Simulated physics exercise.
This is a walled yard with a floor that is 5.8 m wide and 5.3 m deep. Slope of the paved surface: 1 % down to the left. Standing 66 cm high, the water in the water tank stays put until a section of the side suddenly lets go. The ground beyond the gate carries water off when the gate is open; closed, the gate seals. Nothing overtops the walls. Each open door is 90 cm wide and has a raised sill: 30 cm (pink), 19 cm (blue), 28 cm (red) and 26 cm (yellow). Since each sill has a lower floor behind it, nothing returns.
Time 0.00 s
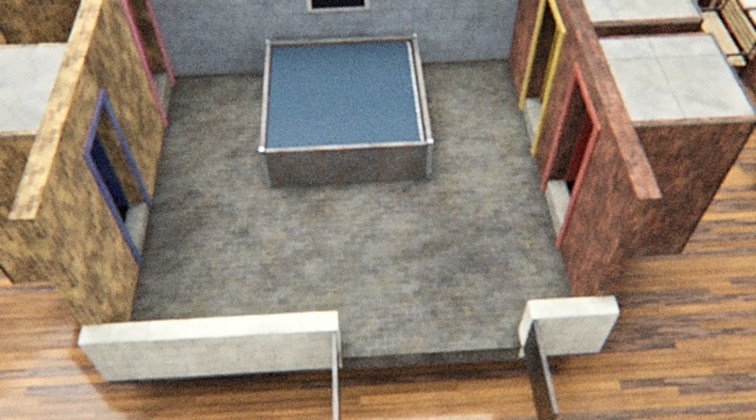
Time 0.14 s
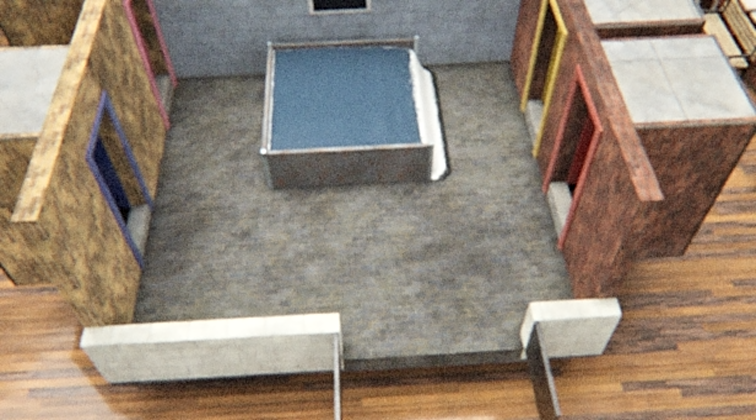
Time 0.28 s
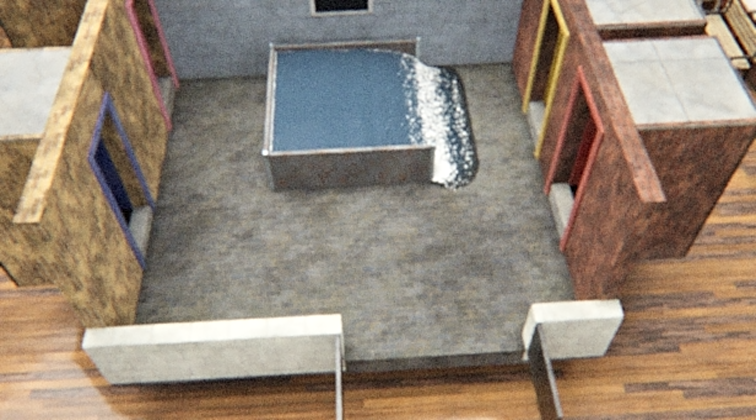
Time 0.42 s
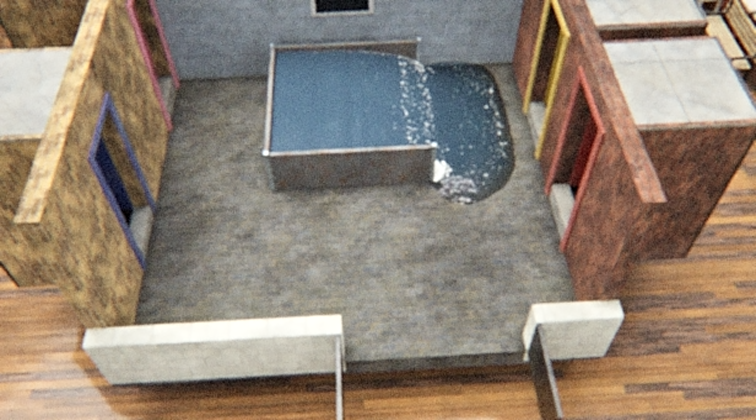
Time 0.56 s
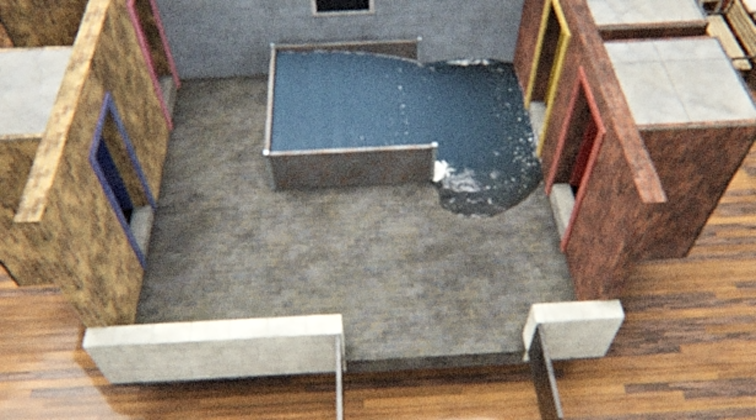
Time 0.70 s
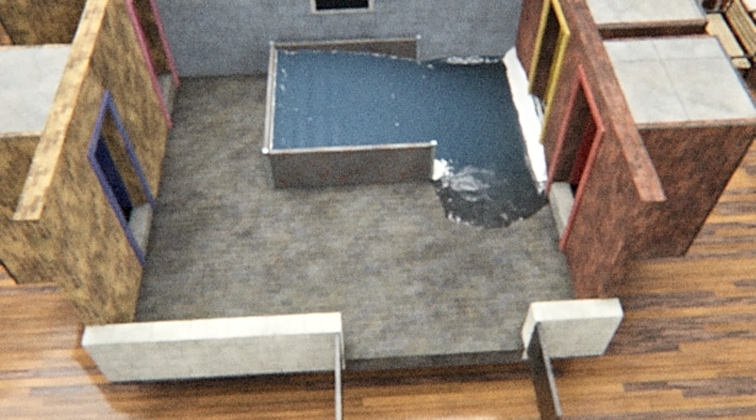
The footage shows a walled yard with coloured doorways and a full water tank at the back, whose right side opens; water pours out, spreads across the paved floor and reaches the reddish wall on the right.
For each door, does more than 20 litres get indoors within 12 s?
Door by door: Pink door - no; blue door - no; red door - no; yellow door - yes.
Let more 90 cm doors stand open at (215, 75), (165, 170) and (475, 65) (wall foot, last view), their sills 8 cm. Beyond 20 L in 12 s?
Well, the first is on the low side, the second is on the low side, and the third is on the high side.
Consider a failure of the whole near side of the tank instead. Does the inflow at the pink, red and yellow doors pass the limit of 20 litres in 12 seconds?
In that case, pink door: Less than that, red door: Less than that, yellow door: Less than that.
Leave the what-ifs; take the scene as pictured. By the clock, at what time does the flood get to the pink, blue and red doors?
Pink: 3.4 s; blue: 5.0 s; red: 0.8 s.
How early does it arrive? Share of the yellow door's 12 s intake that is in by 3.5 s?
It comes to about 100 per cent.
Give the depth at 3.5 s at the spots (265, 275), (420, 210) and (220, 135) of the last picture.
Depths in turn: Roughly 0, 2 and 0 centimetres.
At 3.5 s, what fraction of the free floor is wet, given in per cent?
I'd say around 50 %.
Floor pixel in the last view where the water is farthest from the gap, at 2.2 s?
About pixel (578, 328).
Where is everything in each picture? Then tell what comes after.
The water tank at (344, 93) is whole and still, 66 cm deep, in the first picture.
The front is at a hidden place, 1.3 m from the gap at (421, 111); 0.6 m2 of floor is under water; 66 cm left at the back of the water tank, in the second picture.
Water pours out at (422, 115) and has run 1.5 m, to (436, 66); typically 12 cm deep outside, 66 cm at the water tank's back, in the third picture.
Water pours out at (423, 116) and has run 1.7 m, to (474, 64); typically 10 cm deep outside, 66 cm at the water tank's back, in the fourth picture.
Water pours out at (423, 116) and has run 2.1 m, to (506, 62); typically 9 cm deep outside, 66 cm at the water tank's back, in the fifth picture.
Water pours out at (422, 115) and has run 2.4 m, to (548, 198); typically 11 cm deep outside, 61 cm at the water tank's back, in the sixth picture.
After 1.4 s water covers 25 % of the floor and is deepest (52 cm) near (499, 63); pink door not reached, blue door not reached, red door 17 cm at the sill, 0 L in, yellow door 45 cm at the sill, 51 L in.
After 2.2 s water covers 30 % of the floor and is deepest (44 cm) near (512, 77); pink door not reached, blue door not reached, red door 21 cm at the sill, 0 L in, yellow door 44 cm at the sill, 135 L in.
After 3.5 s water covers 50 % of the floor and is deepest (36 cm) near (561, 316); pink door 5 cm at the sill, 0 L in, blue door not reached, red door 16 cm at the sill, 0 L in, yellow door 24 cm at the sill, 191 L in.
After 7.0 s water covers 80 % of the floor and is deepest (18 cm) near (437, 67); pink door 6 cm at the sill, 0 L in, blue door 8 cm at the sill, 0 L in, red door 9 cm at the sill, 0 L in, yellow door 10 cm at the sill, 193 L in.
After 12.0 s water covers 95 % of the floor and is deepest (14 cm) near (179, 80); pink door 11 cm at the sill, 0 L in, blue door 8 cm at the sill, 0 L in, red door 5 cm at the sill, 0 L in, yellow door 7 cm at the sill, 193 L in.
